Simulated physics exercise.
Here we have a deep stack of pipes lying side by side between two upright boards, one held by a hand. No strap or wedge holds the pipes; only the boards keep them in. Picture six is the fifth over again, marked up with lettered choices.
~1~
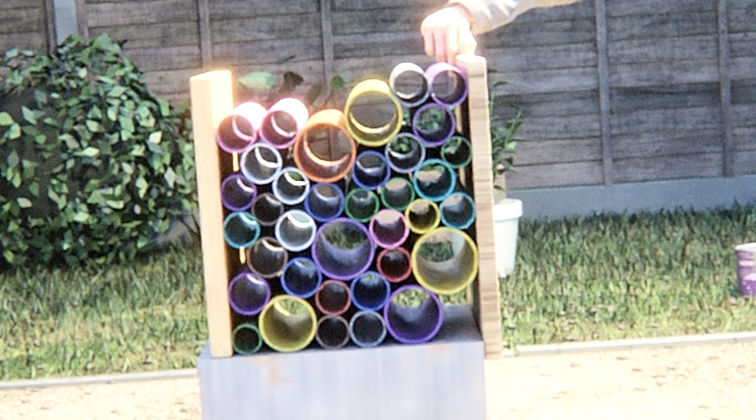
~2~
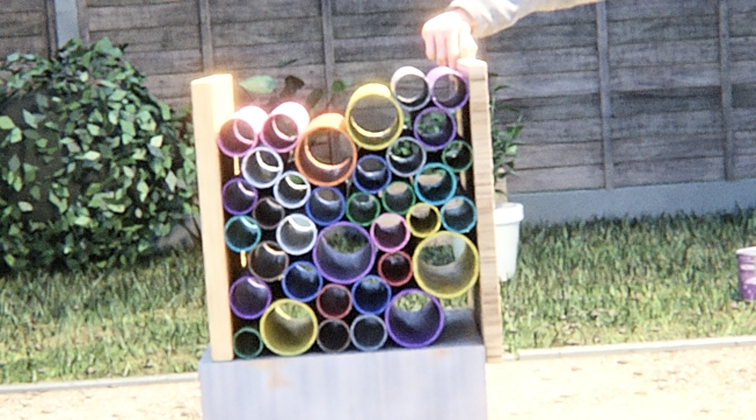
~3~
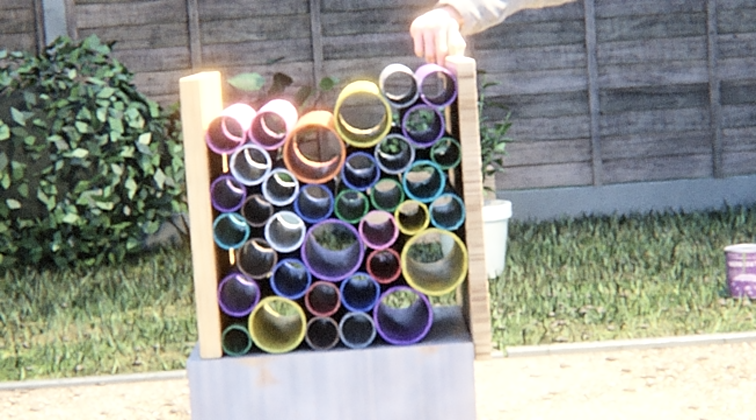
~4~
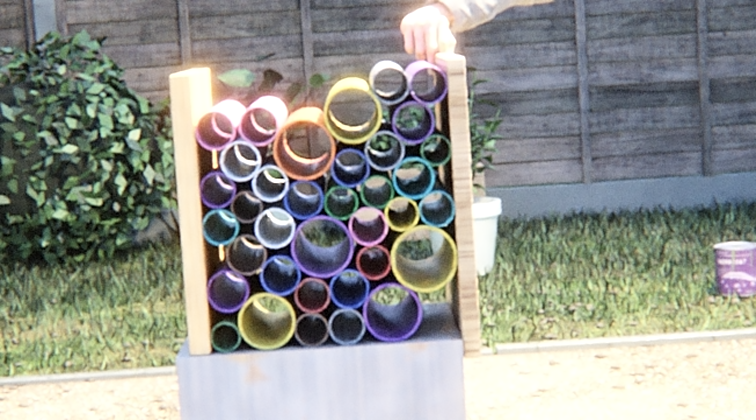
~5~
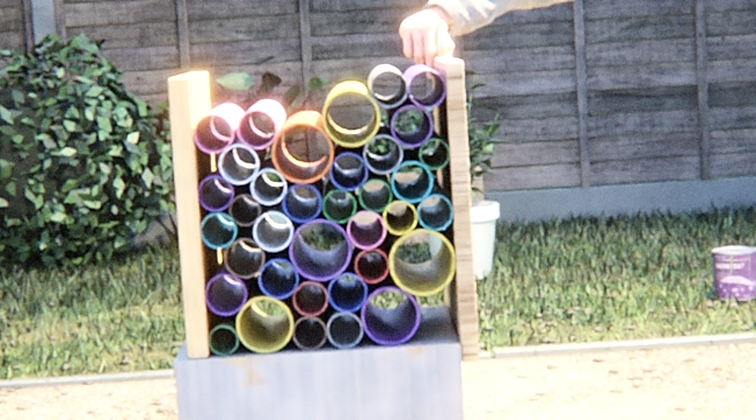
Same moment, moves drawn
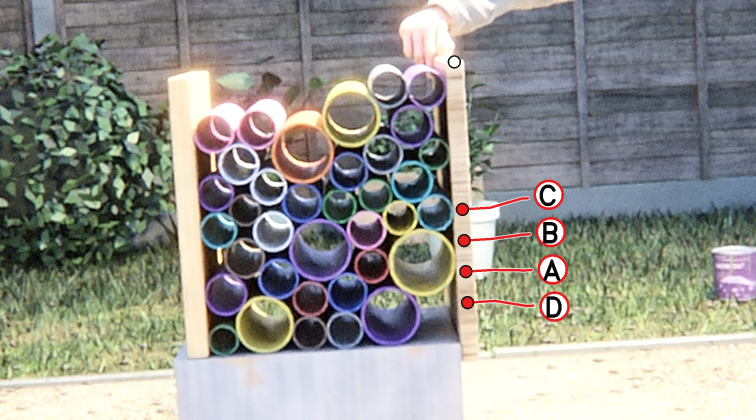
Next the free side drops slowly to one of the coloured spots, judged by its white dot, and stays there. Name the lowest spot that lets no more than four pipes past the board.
It can be let down to C.
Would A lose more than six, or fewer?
At A, more than six.
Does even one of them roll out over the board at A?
Yes.
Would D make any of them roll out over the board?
Yes.
On the copy, A at (466, 271); B at (464, 241); C at (462, 209); D at (467, 302); the white dot at (454, 62).
On C. First, top of the board (449, 128).
Then, top of the board (453, 200).
Finally, top of the board (453, 209), four out over the board.
By contrast, A more than four out over the board; B more than four out over the board; D more than four out over the board.
